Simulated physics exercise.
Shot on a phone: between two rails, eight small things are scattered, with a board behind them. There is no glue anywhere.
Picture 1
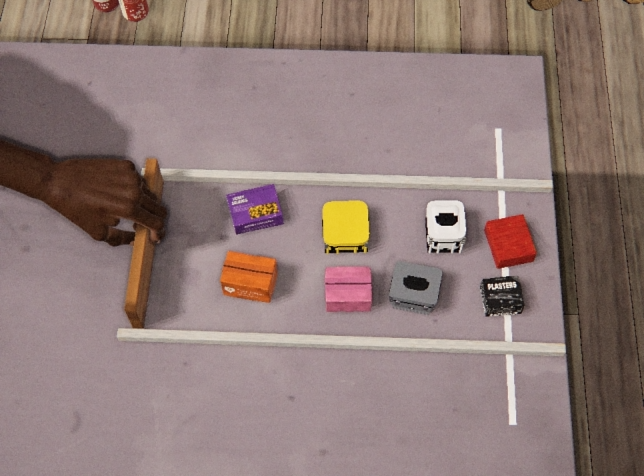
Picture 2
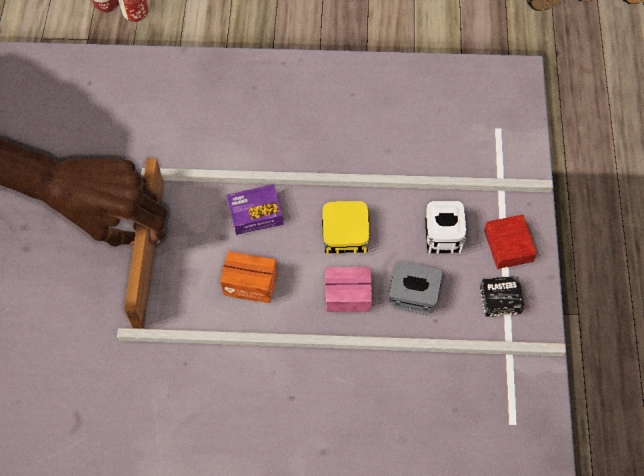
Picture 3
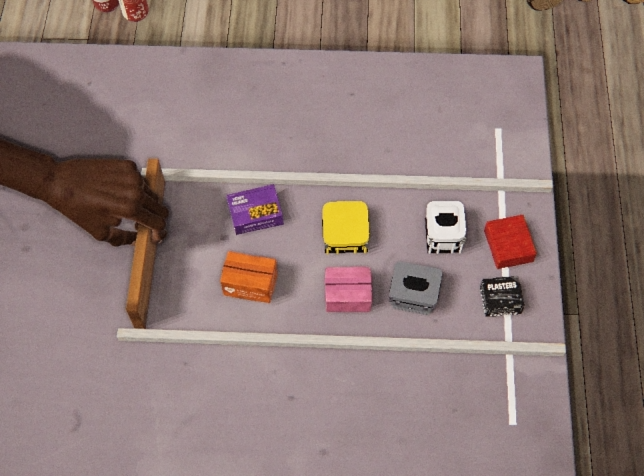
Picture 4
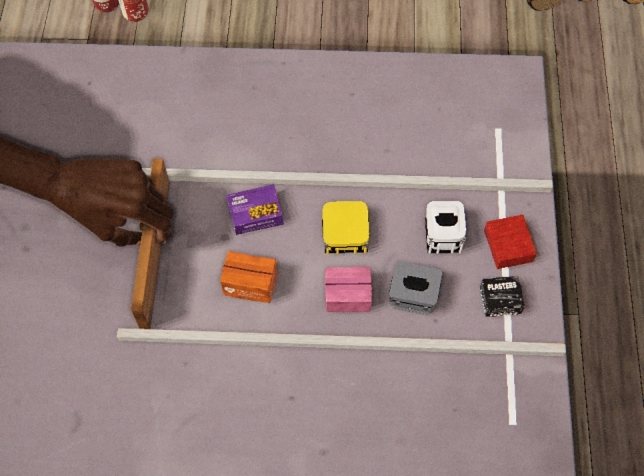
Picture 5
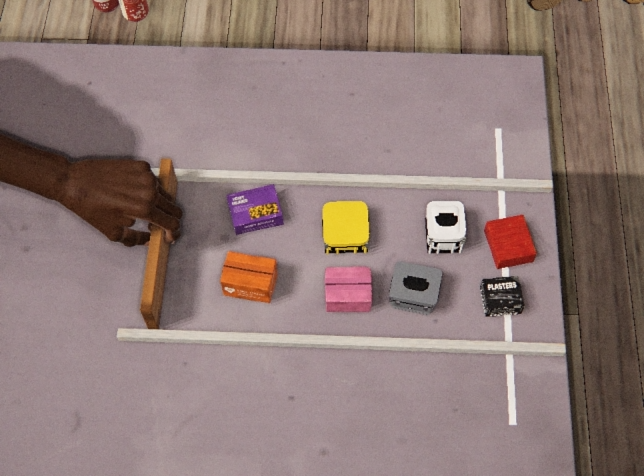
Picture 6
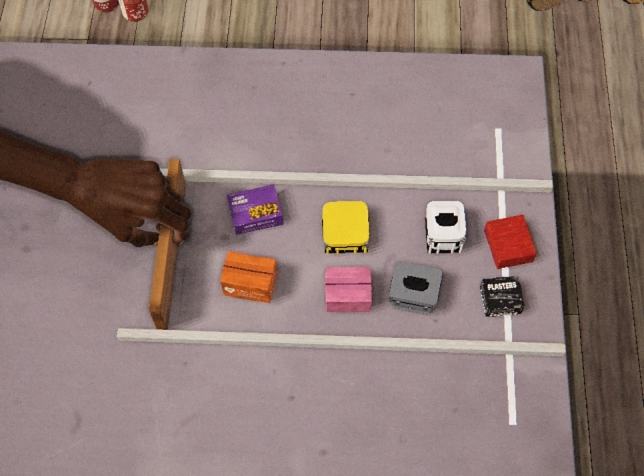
On a grey tabletop between two pale rails, a hand slides a wooden board slightly right towards eight small, unmoving objects.
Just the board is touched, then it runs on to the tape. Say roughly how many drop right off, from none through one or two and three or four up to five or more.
Dropping off: Five or more.
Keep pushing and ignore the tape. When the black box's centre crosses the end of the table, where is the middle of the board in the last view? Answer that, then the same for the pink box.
The black box puts it at (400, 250), the pink box at (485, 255).
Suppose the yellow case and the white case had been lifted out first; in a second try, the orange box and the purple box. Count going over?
Falls come to 4 the first time and 4 the other time.
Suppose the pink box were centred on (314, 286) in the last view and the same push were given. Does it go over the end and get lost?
From there it topples down.
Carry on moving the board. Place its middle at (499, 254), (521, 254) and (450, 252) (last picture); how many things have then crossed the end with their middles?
The counts: 6, 6 and 4.
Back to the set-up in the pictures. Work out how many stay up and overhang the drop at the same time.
Number: 0.
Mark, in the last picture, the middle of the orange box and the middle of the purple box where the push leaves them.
The orange box settles near (533, 284); as for the purple box, near (529, 224).
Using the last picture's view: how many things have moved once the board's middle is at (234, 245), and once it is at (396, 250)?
The count reaches 2 first and 8 second.
A little later, none off yet; red block at rest near (510, 242); black box at rest near (502, 297); white case at rest near (445, 227).
When it is over, the number that fall off is five or more; down, yellow case, pink box, grey case, white case, black box and red block.
